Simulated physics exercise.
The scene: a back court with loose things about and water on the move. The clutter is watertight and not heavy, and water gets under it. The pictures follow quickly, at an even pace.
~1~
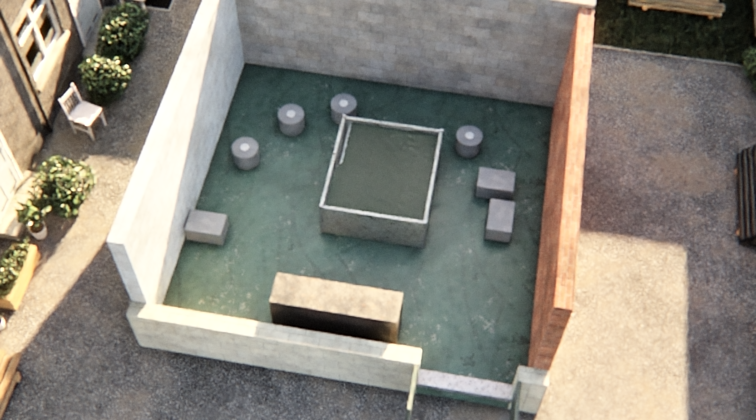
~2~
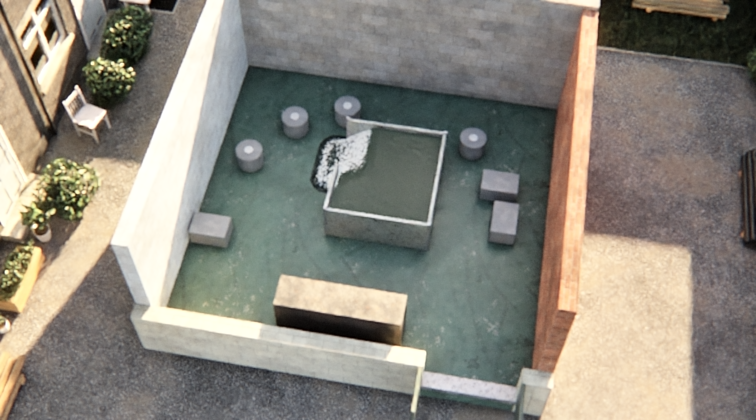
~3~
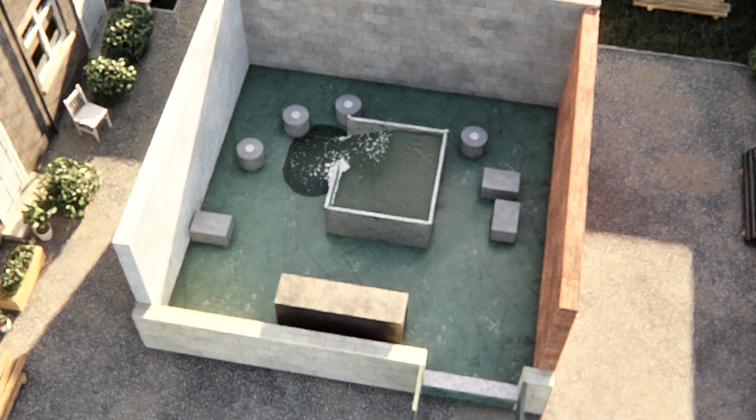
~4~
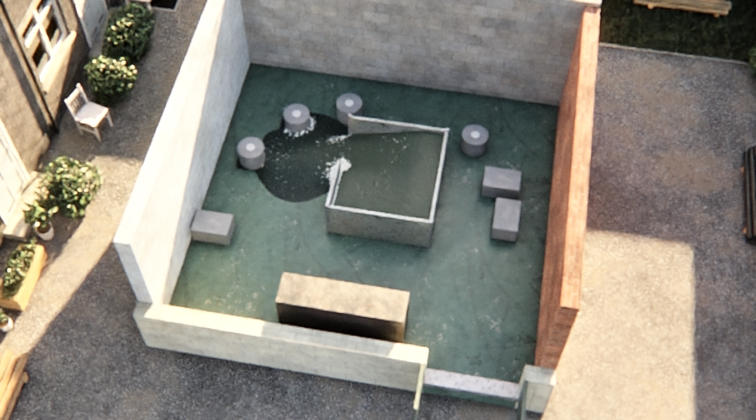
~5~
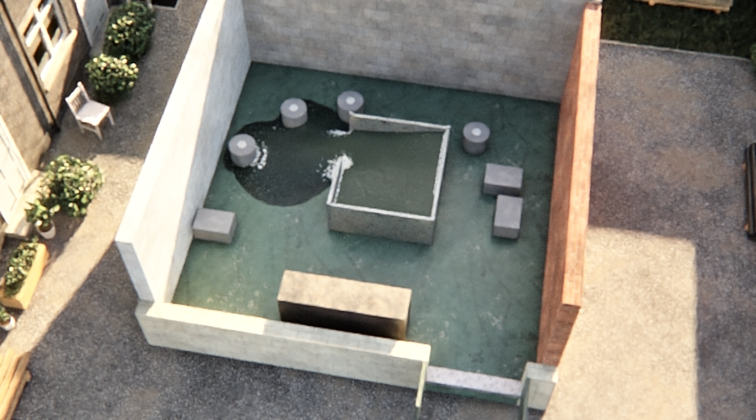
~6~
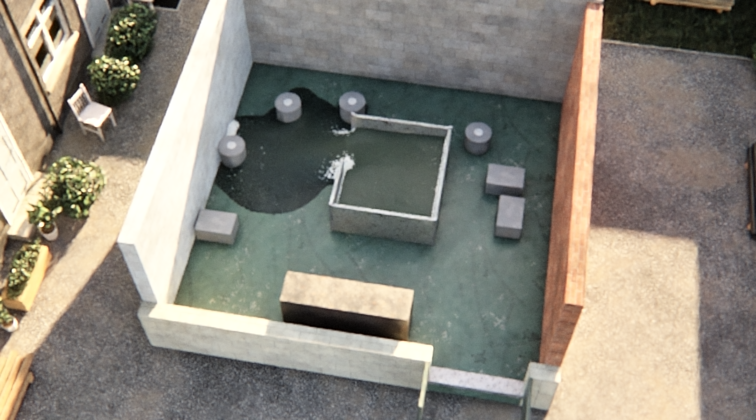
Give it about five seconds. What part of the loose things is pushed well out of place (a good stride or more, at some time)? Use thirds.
That comes to at least two thirds.
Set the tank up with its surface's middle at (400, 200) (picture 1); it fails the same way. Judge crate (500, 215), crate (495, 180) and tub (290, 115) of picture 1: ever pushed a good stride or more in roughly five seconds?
In that order: No, short of that, that far or more.
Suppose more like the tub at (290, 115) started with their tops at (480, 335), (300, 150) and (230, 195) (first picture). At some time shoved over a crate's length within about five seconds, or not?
In that order: Under that, that far or more, shifted that much.
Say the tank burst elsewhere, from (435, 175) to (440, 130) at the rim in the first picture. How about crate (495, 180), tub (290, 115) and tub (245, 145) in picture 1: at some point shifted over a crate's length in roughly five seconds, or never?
In turn: Pushed that far, moved that far, under that.
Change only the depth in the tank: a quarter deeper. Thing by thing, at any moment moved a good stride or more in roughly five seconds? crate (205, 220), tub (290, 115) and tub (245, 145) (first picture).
In that order: Pushed that far, pushed that far, yes.
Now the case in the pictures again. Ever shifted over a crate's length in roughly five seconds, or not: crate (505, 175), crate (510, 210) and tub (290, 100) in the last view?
In that order: Under that, not that far, swept aside.
A moment on, 1 of 7 are well off their spots; 2 afloat.
Next, 3 of 7 are well off their spots; 2 afloat.
Later, 4 of 7 are well off their spots; 3 afloat.
In the end, 5 of 7 are well off their spots, and 5 have been at some point; 5 afloat.
